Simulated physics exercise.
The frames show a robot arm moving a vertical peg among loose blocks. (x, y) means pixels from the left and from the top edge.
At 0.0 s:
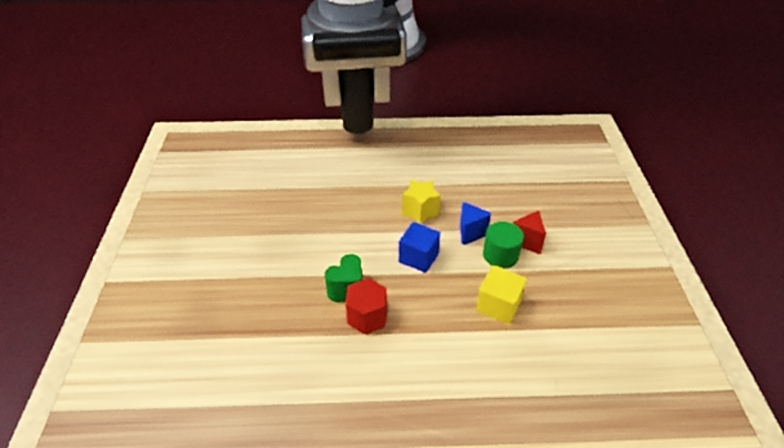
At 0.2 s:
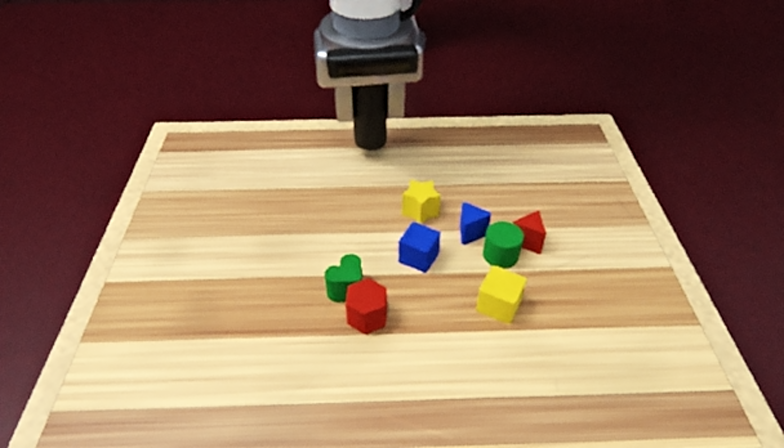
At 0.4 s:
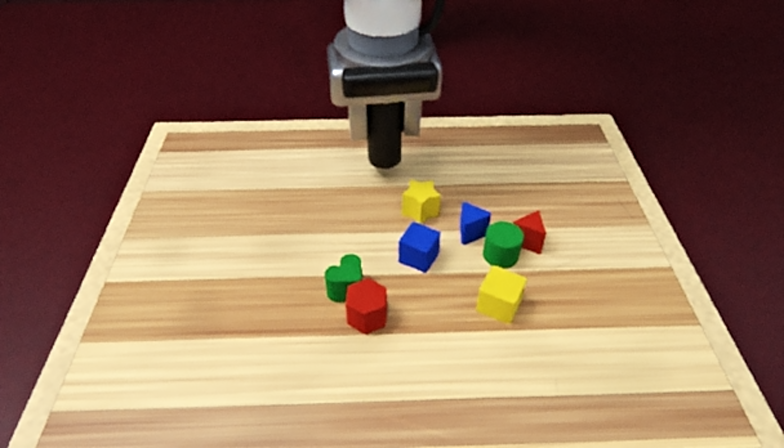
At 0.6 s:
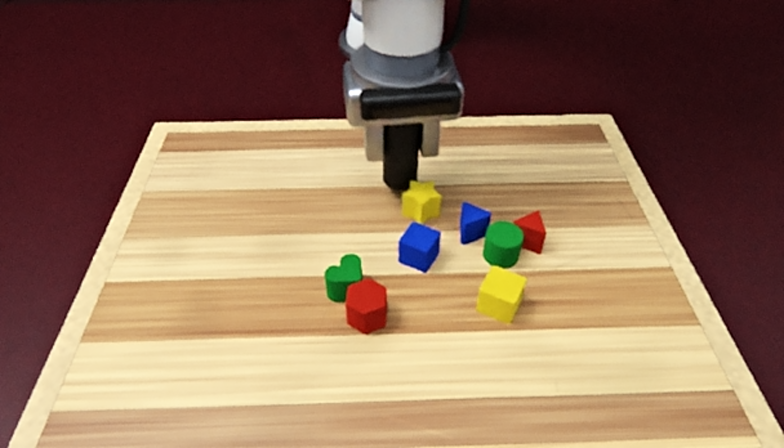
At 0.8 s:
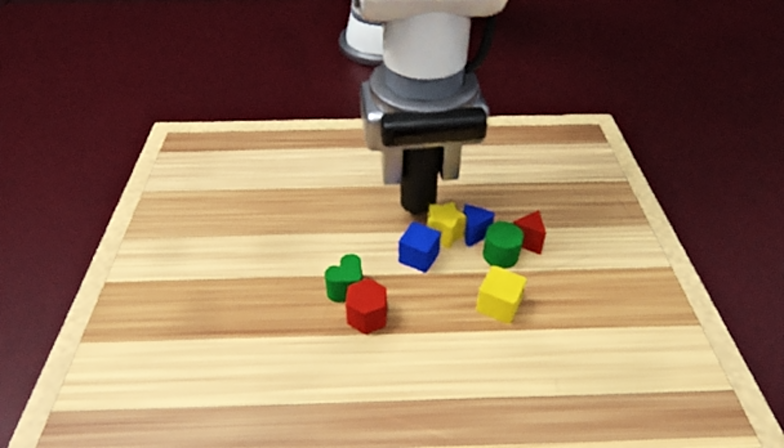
A robot arm holding a dark vertical peg moves from the far edge of a striped wooden board toward the loose coloured blocks, drifting slightly right. The peg reaches the yellow star-shaped block and pushes it a short way nearer and to the right, beside the blue triangle, while the other blocks barely move.
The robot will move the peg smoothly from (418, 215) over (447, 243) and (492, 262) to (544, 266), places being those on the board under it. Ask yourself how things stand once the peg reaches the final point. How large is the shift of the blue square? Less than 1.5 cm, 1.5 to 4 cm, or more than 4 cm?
It gets moved under 1.5 cm.
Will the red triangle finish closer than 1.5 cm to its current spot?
Yes, that is how it ends up.
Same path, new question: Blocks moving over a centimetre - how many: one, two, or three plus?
Count: Three or more.
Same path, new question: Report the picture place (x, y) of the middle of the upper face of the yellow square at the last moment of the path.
Put as a pixel place, it's (517, 299).
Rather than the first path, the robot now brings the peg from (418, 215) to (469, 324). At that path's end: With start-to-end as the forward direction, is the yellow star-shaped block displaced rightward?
Answer: No.
What follows on the original path. One third of the way, peg at (449, 231); yellow star-shaped block at (474, 241), turned 30° anticlockwise; blue triangle at (485, 216), turned 20° anticlockwise; green cylinder at (512, 236).
Two thirds of the way, peg at (496, 250); yellow star-shaped block at (516, 266), turned 10° anticlockwise; blue triangle at (494, 218), turned 65° anticlockwise; yellow square at (514, 296), turned 25° clockwise; green cylinder at (536, 241); red triangle at (536, 221), turned 15° anticlockwise.
At the end, peg at (548, 254); blue square unmoved; yellow star-shaped block at (534, 272), turned 25° clockwise; blue triangle at (494, 218), turned 65° anticlockwise; yellow square at (517, 299), turned 40° clockwise; green cylinder at (588, 241); red triangle at (537, 220), turned 20° anticlockwise.
